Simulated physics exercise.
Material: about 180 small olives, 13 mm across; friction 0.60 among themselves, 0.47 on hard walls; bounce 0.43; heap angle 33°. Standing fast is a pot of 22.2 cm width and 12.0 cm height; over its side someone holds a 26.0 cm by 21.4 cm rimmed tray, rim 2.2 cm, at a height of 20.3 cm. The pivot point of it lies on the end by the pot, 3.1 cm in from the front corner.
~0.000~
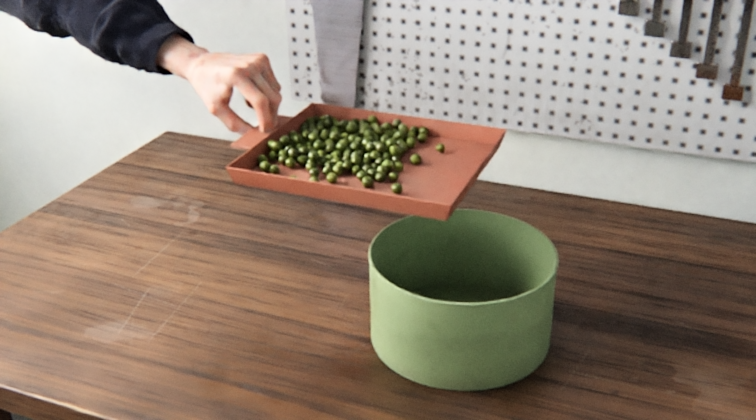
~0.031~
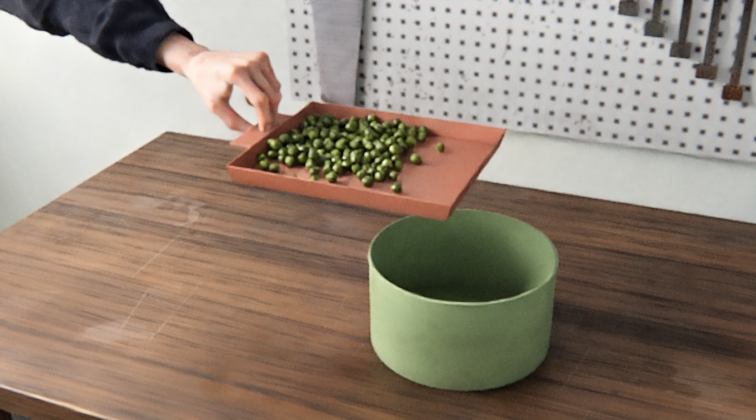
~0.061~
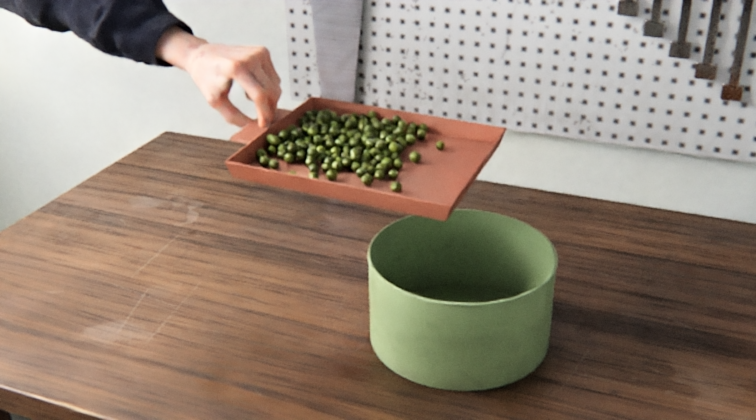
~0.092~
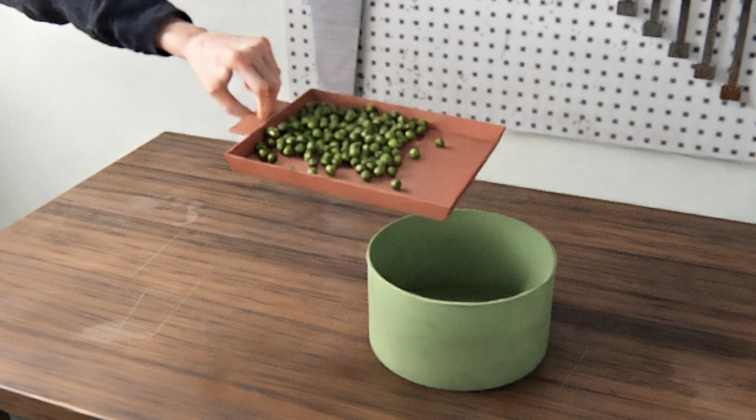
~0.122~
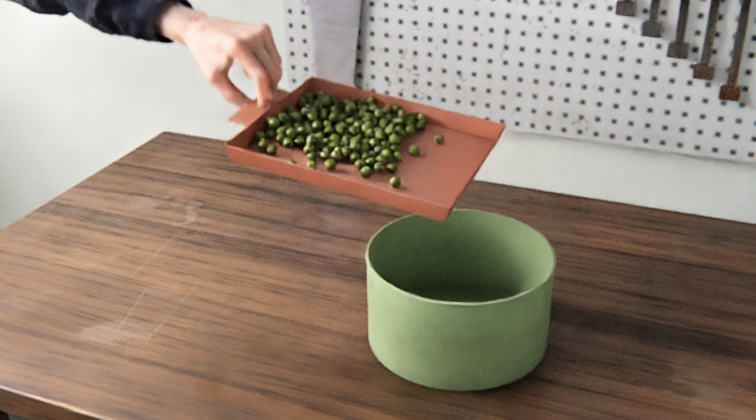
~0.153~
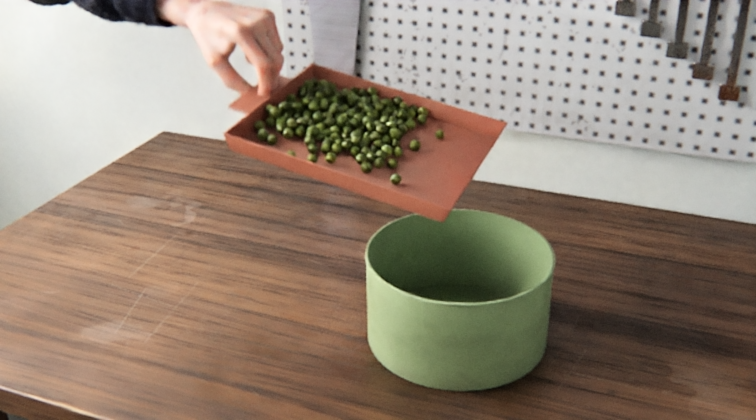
Above a green pot on a wooden table, a hand slightly tilts a tray of olives.
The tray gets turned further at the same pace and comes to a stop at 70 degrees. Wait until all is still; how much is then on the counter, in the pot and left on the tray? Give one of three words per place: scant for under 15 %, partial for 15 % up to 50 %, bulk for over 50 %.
Result: Counter: I predict a noticeable chunk of the load; pot: I predict a noticeable chunk of the load; tray: I predict a noticeable chunk of the load.
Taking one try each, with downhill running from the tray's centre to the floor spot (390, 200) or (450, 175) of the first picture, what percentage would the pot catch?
10 and 35 %.
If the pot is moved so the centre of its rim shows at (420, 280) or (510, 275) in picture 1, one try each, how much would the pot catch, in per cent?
I'd say close to 25 percent for the first spot and 65 percent for the second.
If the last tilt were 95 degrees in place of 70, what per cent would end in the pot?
It would be near 50 per cent.
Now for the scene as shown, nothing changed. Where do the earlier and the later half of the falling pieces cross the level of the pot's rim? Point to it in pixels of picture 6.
Early: About (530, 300); late: About (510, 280).
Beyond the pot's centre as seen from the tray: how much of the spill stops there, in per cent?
About 100 %.
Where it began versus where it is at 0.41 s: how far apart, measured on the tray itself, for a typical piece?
Displacement on the tray: About 2 cm.
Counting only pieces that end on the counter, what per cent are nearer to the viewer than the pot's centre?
Roughly 90 per cent.
After 0.41 s, tilt 40 degrees; the tray holds 100 %, the pot 0 %.
After 0.58 s, tilt 60 degrees; the tray holds 100 %, the pot 0 %.
Then, at 0.88 s, tilt 70 degrees; the tray holds 45 %, the pot 15 %.
In the end, at 2.1 s, counter 35 %, pot 30 %, tray 30 %.
